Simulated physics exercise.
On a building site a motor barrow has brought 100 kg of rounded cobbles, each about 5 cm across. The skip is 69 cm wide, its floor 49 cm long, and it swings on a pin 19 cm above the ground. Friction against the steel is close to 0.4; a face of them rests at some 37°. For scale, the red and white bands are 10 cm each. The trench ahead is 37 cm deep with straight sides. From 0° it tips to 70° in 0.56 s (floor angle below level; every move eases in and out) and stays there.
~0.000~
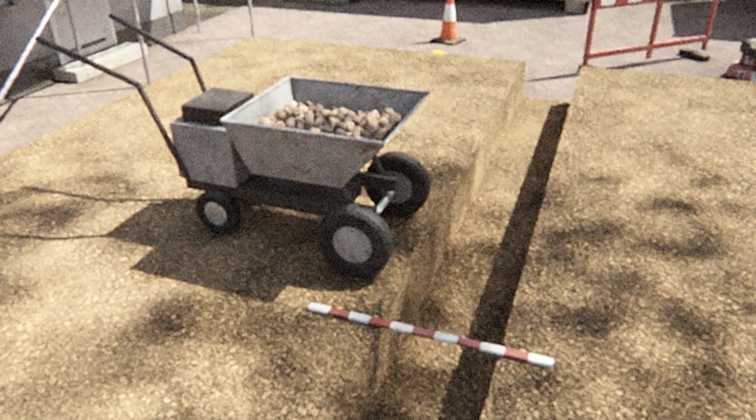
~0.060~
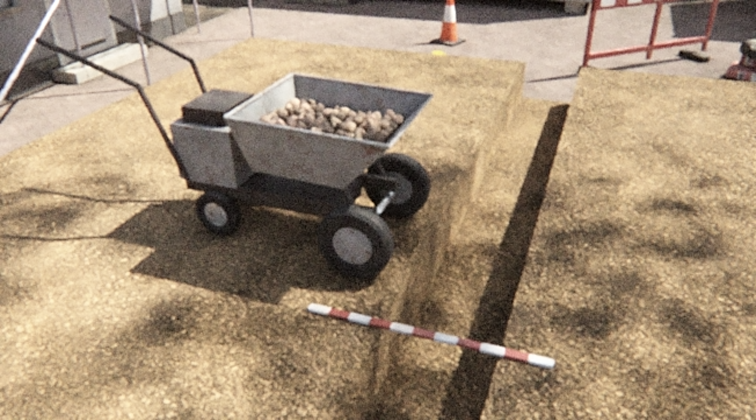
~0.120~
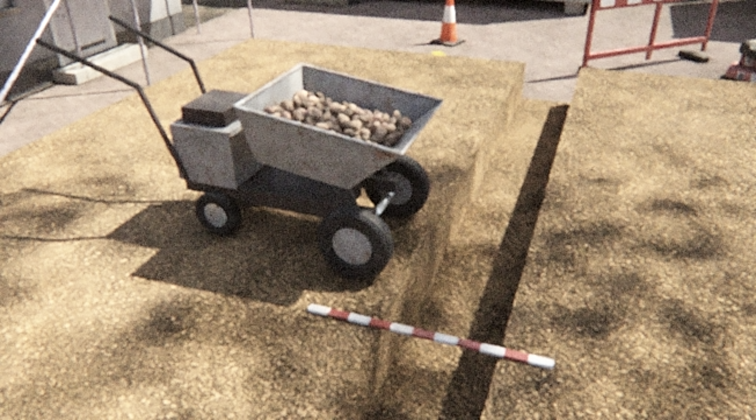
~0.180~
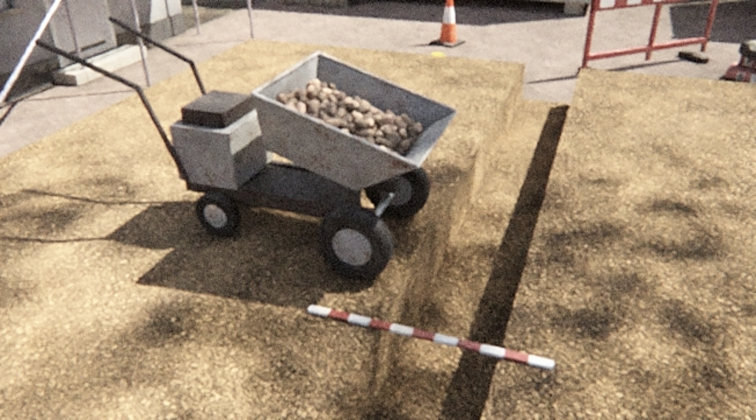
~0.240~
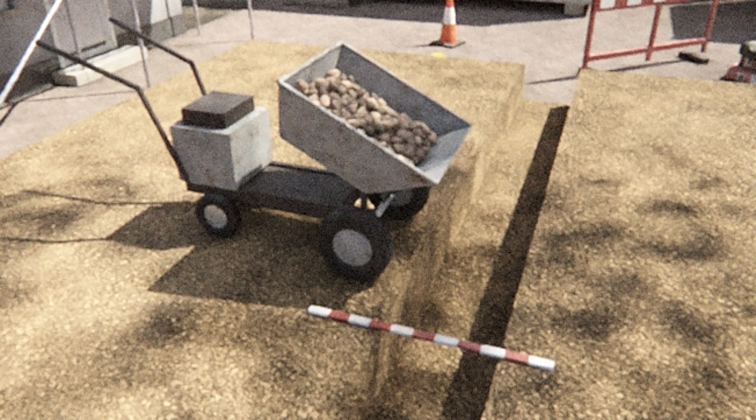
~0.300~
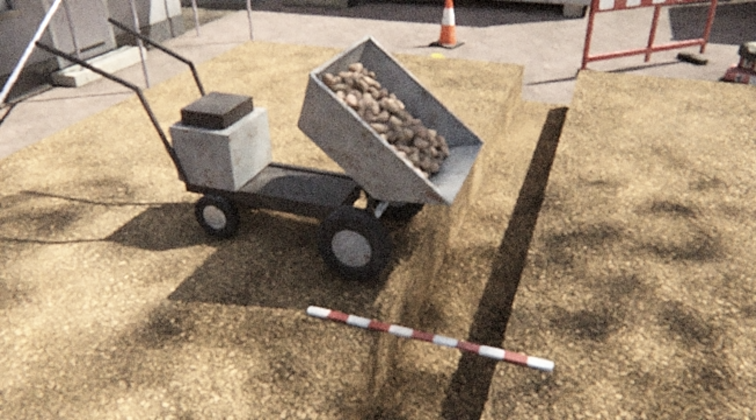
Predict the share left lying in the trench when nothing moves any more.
Some 31 per cent of it.
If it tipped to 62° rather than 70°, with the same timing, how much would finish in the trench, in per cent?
In that case some 45 per cent.
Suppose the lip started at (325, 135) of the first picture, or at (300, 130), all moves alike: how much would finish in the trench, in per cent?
Near 90 per cent from the first place, 100 from the second.
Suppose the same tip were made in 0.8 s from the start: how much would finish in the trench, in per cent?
Then about 45 per cent.
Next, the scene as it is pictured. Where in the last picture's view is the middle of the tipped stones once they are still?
Around (562, 279).
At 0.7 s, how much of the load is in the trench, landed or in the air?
Some 15 per cent.
After 0.4 s the floor is at 59°; 100 % in the skip; the foremost stones are at (459, 203).
After 0.7 s the floor is at 70°; 75 % in the skip, 16 % in the trench, 10 % past the trench; the foremost stones are at (544, 268).
After 1.0 s the floor is at 70°; 8 % in the skip, 23 % in the trench, 69 % past the trench; the foremost stones are at (744, 341).
After 3.0 s the floor is at 70°; 0 % in the skip, 31 % in the trench, 69 % past the trench; the foremost stones are past the picture's edge.
